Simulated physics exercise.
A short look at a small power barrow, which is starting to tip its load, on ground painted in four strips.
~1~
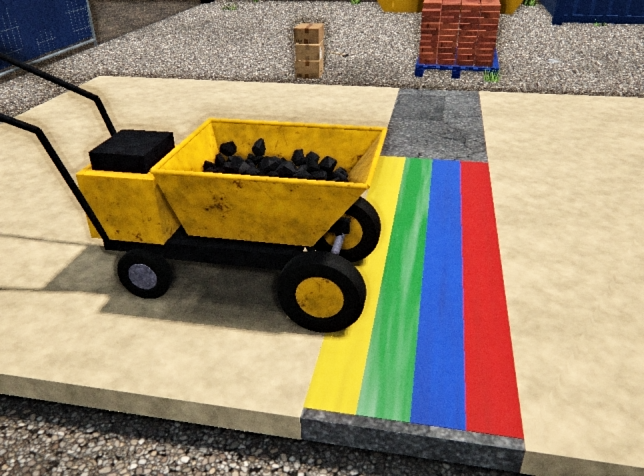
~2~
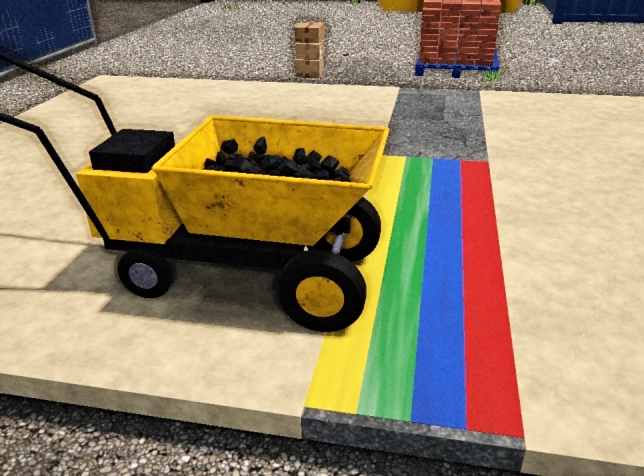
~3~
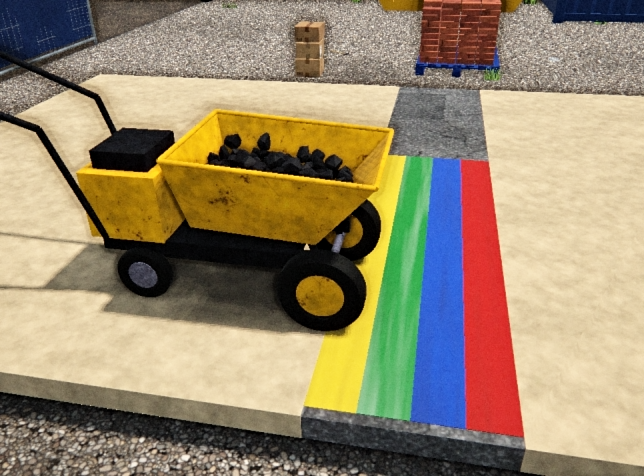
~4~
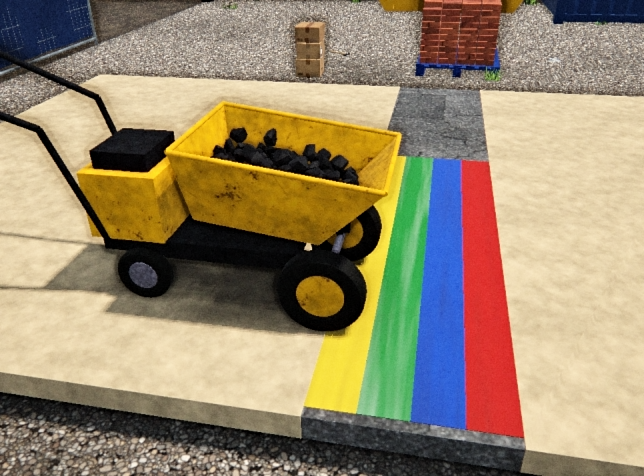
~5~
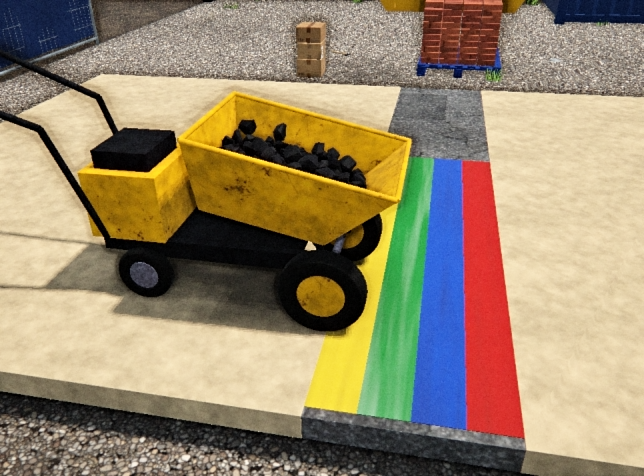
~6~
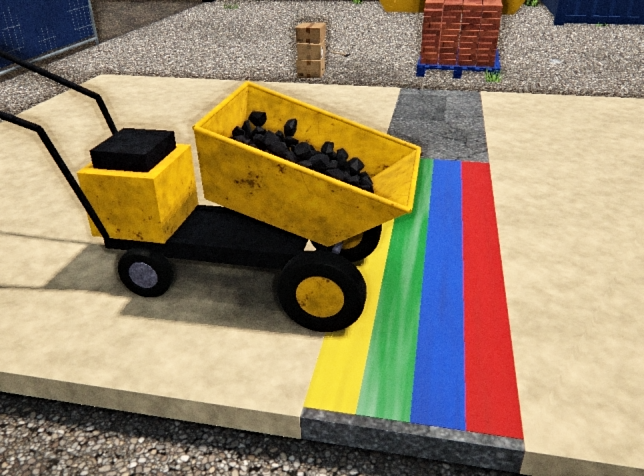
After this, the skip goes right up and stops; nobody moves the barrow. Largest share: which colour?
Colour: Red.
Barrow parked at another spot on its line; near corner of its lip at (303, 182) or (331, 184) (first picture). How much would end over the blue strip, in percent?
About 30 percent the first time, about 30 percent the second.
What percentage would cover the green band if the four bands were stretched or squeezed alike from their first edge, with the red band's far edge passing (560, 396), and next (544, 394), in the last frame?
Shares: Near 0 %; near 0 %.
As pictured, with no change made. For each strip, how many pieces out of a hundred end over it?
In per cent, yellow strip 0, green strip 0, blue strip 10 and red strip 30.
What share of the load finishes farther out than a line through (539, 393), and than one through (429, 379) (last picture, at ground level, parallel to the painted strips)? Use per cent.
Roughly 20 per cent, then roughly 70 per cent.
Just after the last frame, skip tipped steeply; every one in the skip.
A moment on, skip tipped right over; the larger part in the skip; just a few over the blue strip; about a tenth over the red strip; just a few off the paint.
Further on, skip tipped right over; roughly a third in the skip; about a tenth over the blue strip; roughly a third over the red strip; roughly a third off the paint.
When it is over, skip tipped right over; roughly a quarter in the skip; not one over the yellow strip; not one over the green strip; about a tenth over the blue strip; roughly a third over the red strip; roughly a third off the paint.
